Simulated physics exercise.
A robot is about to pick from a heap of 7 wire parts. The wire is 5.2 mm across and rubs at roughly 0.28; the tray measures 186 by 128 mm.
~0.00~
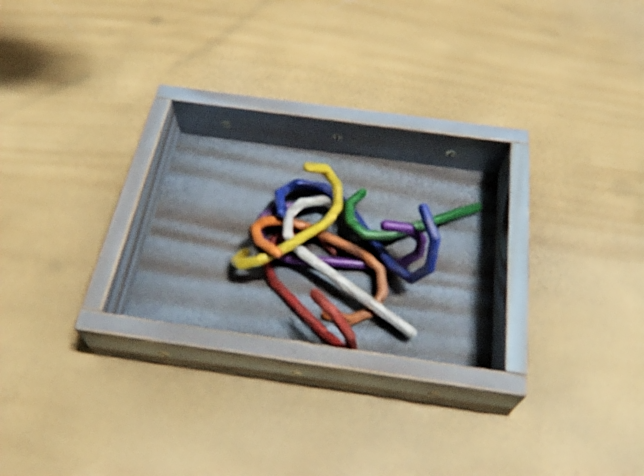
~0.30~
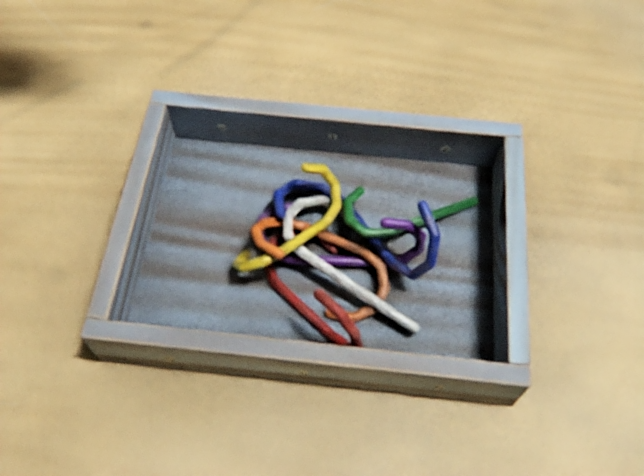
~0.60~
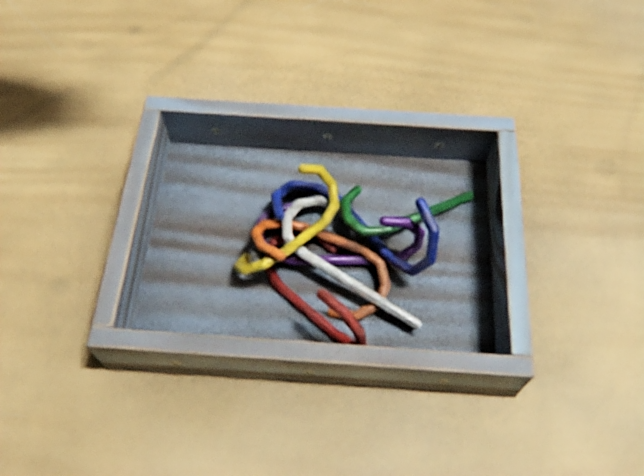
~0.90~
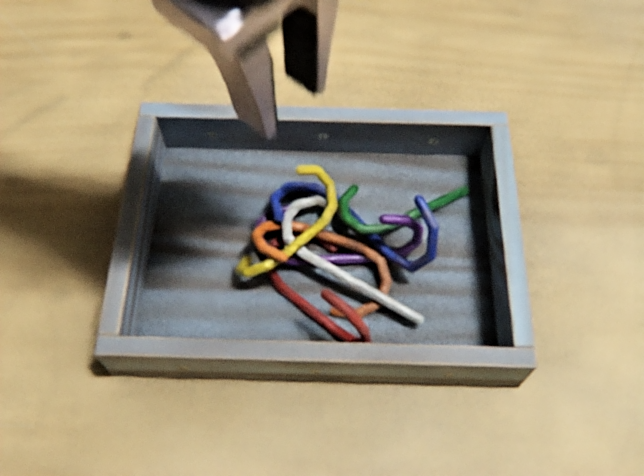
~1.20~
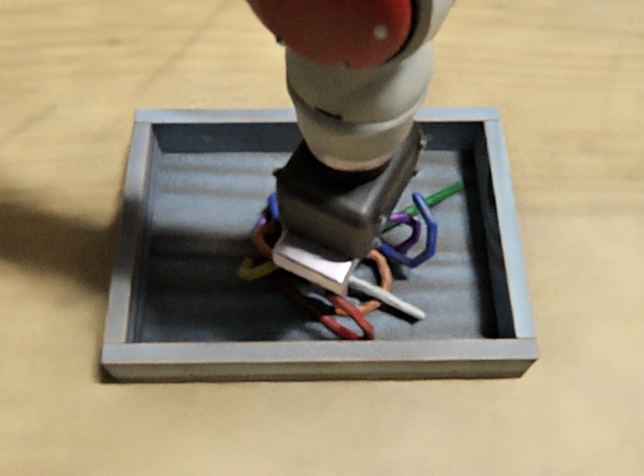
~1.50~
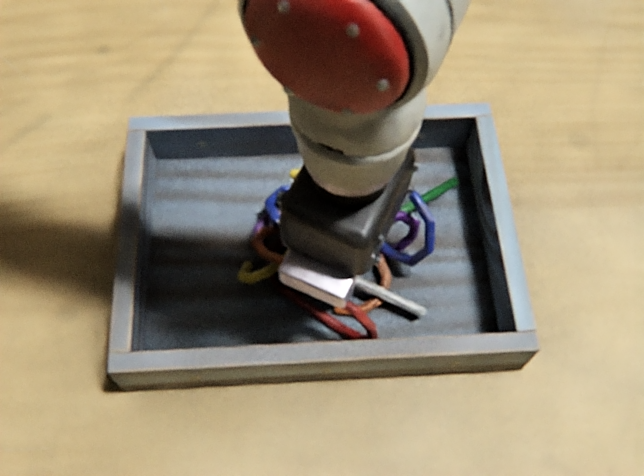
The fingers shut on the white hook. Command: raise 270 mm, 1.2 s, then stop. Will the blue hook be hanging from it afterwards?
The blue hook ends down.
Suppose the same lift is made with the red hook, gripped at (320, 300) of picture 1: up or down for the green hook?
Green hook stays behind.
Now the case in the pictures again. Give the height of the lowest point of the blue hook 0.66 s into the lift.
About 0 mm.
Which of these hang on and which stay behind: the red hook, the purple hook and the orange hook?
Red hook stays behind, purple hook stays behind, orange hook down.
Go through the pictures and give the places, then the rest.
Fingers out of view, 227 mm above the grip; blue hook from (423, 209) to (281, 213), passing over and under purple hook, over orange hook, under yellow hook; white hook from (355, 226) to (411, 333), passing over red hook, over orange hook, under yellow hook, in the first picture.
Fingers out of view, 227 mm above the grip; orange hook from (330, 313) to (279, 254), passing over red hook, over purple hook, under blue hook; green hook from (360, 191) to (474, 201), passing over blue hook, over white hook, in the second picture.
Fingers out of view, 212 mm above the grip; purple hook from (385, 221) to (297, 208), passing over red hook, under orange hook, over and under blue hook; white hook from (353, 223) to (416, 324), passing over red hook, over orange hook, under yellow hook, in the third picture.
Fingers (280, 83) 113 mm above the grip; yellow hook from (301, 170) to (247, 260), passing over red hook, over purple hook, over and under orange hook; blue hook from (419, 200) to (279, 217), passing over and under purple hook, over orange hook, under yellow hook, in the fourth picture.
Fingers (342, 262) 14 mm above the grip; red hook from (333, 247) to (329, 295), passing under purple hook, under orange hook, under white hook, in the fifth picture.
Fingers (341, 275) closed on the white hook, in the sixth picture.
By 1.86 s, lowest point more than 20 mm over the tray floor, white hook 64 mm, yellow hook 44 mm.
By 2.16 s, lowest point more than 20 mm over the tray floor, white hook 164 mm, yellow hook 144 mm.
By 2.70 s, lowest point more than 20 mm over the tray floor, white hook 278 mm, yellow hook 266 mm.
Finally, hanging white hook 278 mm, yellow hook 264 mm; the other 5 are down.
